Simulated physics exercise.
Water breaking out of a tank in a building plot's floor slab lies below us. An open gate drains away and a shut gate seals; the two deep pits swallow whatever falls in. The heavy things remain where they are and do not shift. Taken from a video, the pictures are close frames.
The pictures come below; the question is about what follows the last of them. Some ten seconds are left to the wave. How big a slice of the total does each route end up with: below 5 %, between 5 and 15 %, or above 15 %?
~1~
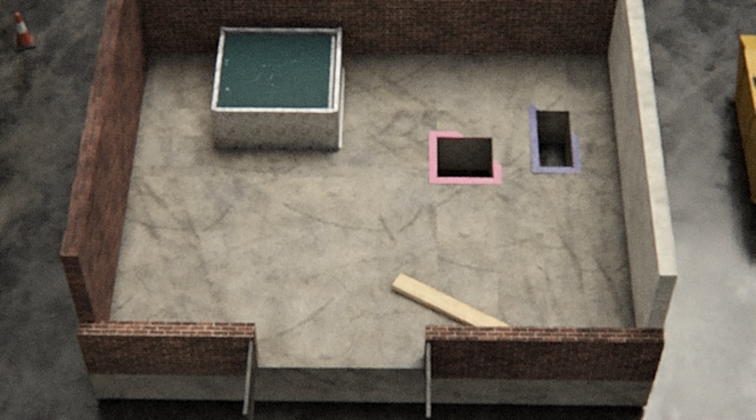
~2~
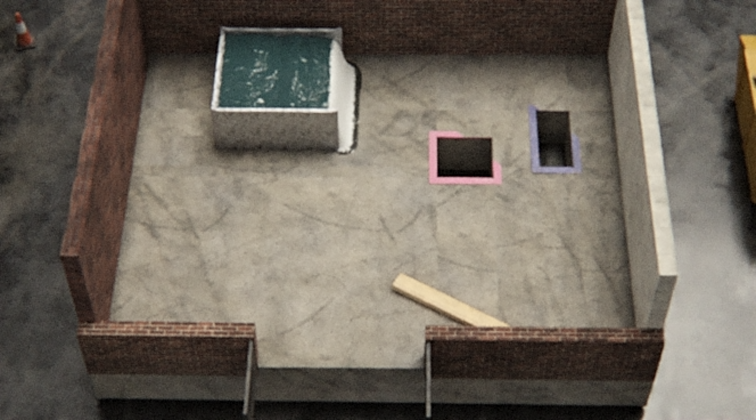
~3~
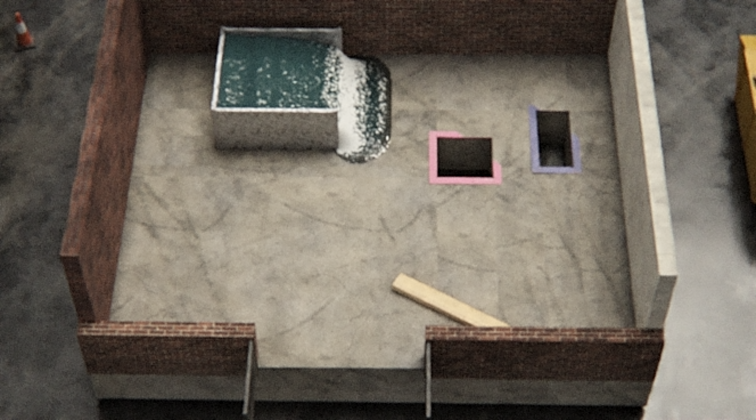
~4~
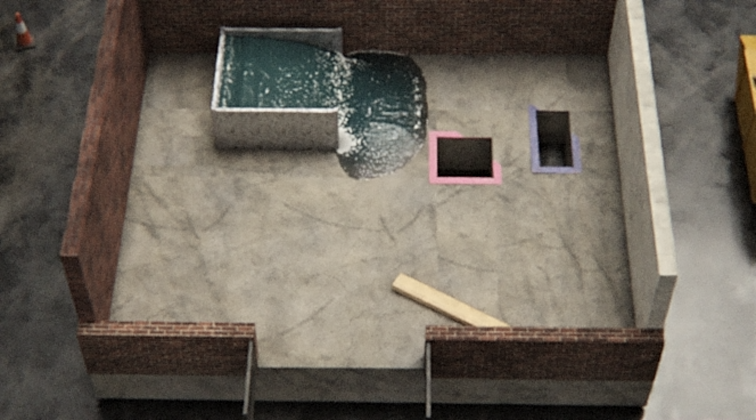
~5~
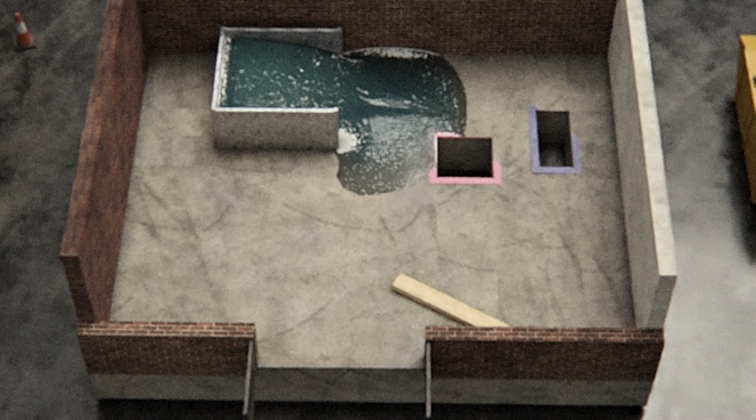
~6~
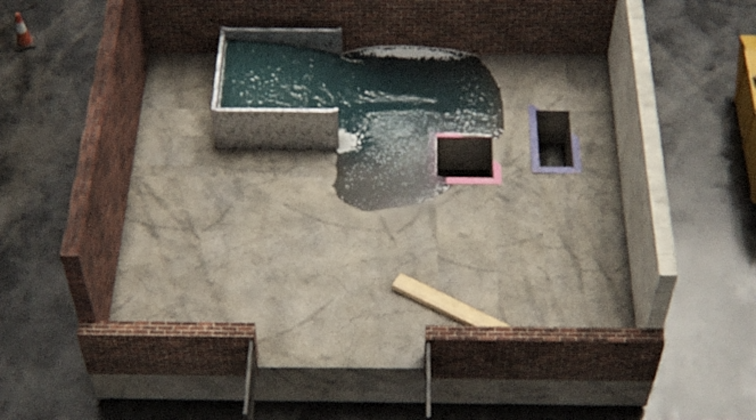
Final slices - gate: Below 5 %, blue pit: Above 15 %, pink pit: Above 15 %.
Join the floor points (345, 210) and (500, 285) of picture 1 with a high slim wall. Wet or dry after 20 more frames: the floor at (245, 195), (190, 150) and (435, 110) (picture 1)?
Taken in turn, the three points are unsoaked, unsoaked and soaked.
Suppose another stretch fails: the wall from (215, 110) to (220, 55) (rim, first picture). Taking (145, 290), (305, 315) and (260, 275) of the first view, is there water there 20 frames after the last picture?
First spot submerged, second spot submerged, third spot submerged.
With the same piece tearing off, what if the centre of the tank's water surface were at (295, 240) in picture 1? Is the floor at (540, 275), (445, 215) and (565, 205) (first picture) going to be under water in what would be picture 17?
One after the other: Covered, wet, wet.
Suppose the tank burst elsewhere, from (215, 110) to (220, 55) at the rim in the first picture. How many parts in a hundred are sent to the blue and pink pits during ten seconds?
The blue pit gets 6 per cent and the pink pit 4 per cent.
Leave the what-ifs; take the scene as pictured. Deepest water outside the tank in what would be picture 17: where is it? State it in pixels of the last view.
Pointing at (599, 70).
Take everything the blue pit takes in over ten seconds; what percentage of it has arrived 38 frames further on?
Around 90 percent.
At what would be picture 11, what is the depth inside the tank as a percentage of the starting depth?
44 percent or so.
A moment on, water covers 25 % of the floor; the gate 0 %, the blue pit 3 %, the pink pit 7 %.
Next, water covers 35 % of the floor; the gate 0 %, the blue pit 8 %, the pink pit 14 %.
Then, water covers 45 % of the floor; the gate 0 %, the blue pit 17 %, the pink pit 19 %.
Later, water covers 50 % of the floor; the gate 0 %, the blue pit 29 %, the pink pit 23 %.
In the end, water covers 65 % of the floor; the gate 1 %, the blue pit 33 %, the pink pit 29 %.
